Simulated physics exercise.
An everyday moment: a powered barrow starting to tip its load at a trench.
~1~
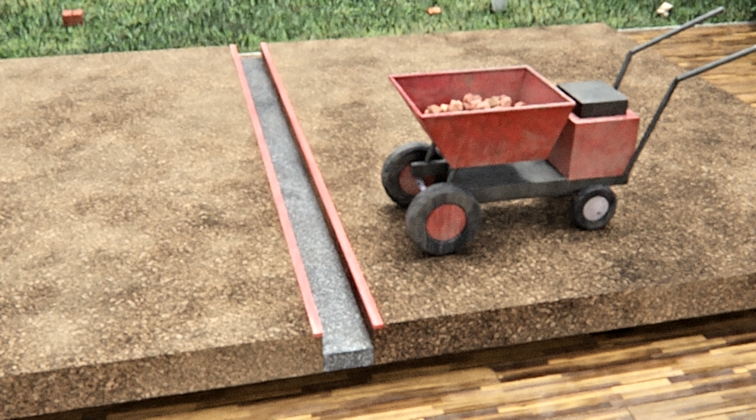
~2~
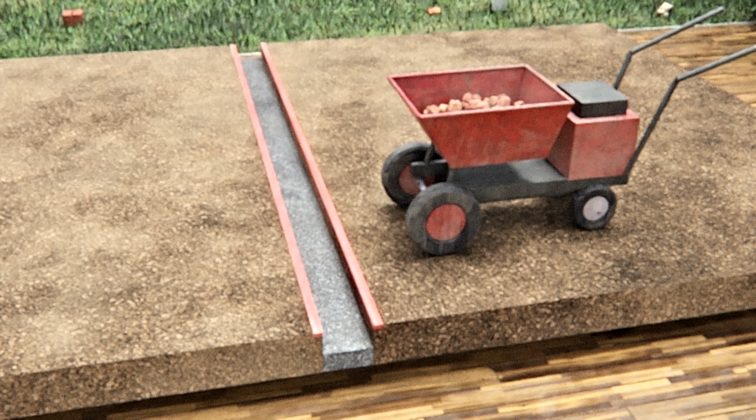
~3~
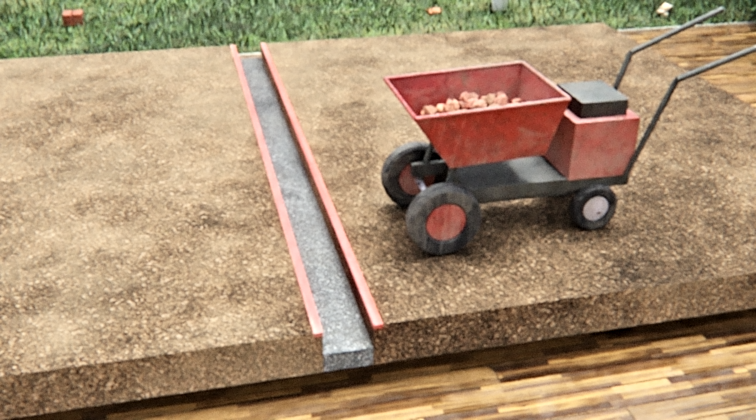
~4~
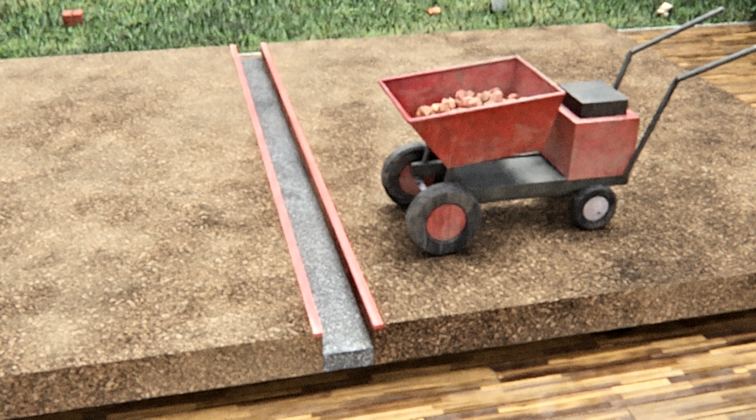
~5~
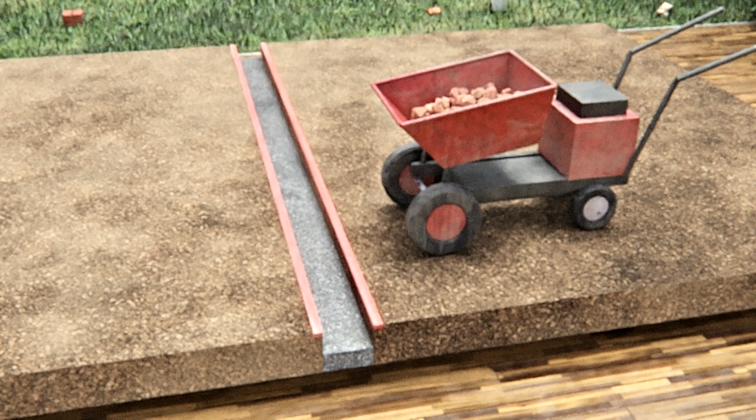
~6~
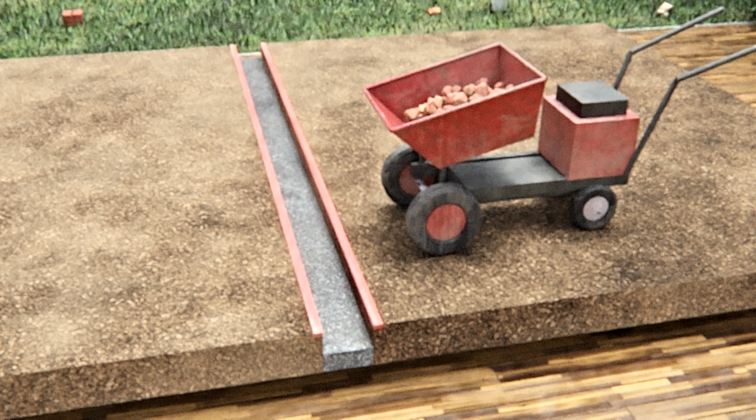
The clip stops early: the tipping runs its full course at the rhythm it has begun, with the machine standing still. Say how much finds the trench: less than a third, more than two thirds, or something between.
In the trench: From one third to two thirds.
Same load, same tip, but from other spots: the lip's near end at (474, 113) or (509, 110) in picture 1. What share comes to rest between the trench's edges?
In turn 60 and 30 in a hundred.
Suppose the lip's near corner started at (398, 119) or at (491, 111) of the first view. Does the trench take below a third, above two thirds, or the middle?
In turn: Under a third; in the middle band.
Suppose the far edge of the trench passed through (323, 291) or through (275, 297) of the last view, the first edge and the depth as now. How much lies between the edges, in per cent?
Near 20 % and 90 %.
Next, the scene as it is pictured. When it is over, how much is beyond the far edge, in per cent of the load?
Close to 40 per cent.
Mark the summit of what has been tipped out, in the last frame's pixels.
Around (292, 231).
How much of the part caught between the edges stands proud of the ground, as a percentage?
About 25 per cent.
Just after the last frame, skip tipped steeply; every one in the skip.
A moment on, skip tipped right over; almost all in the skip; just a few in or heaped over the trench; just a few beyond it.
Further on, skip tipped right over; roughly a quarter in the skip; roughly a third in or heaped over the trench; roughly a third beyond it.
When it is over, skip tipped right over; just a few in the skip; roughly half in or heaped over the trench; roughly half beyond it.
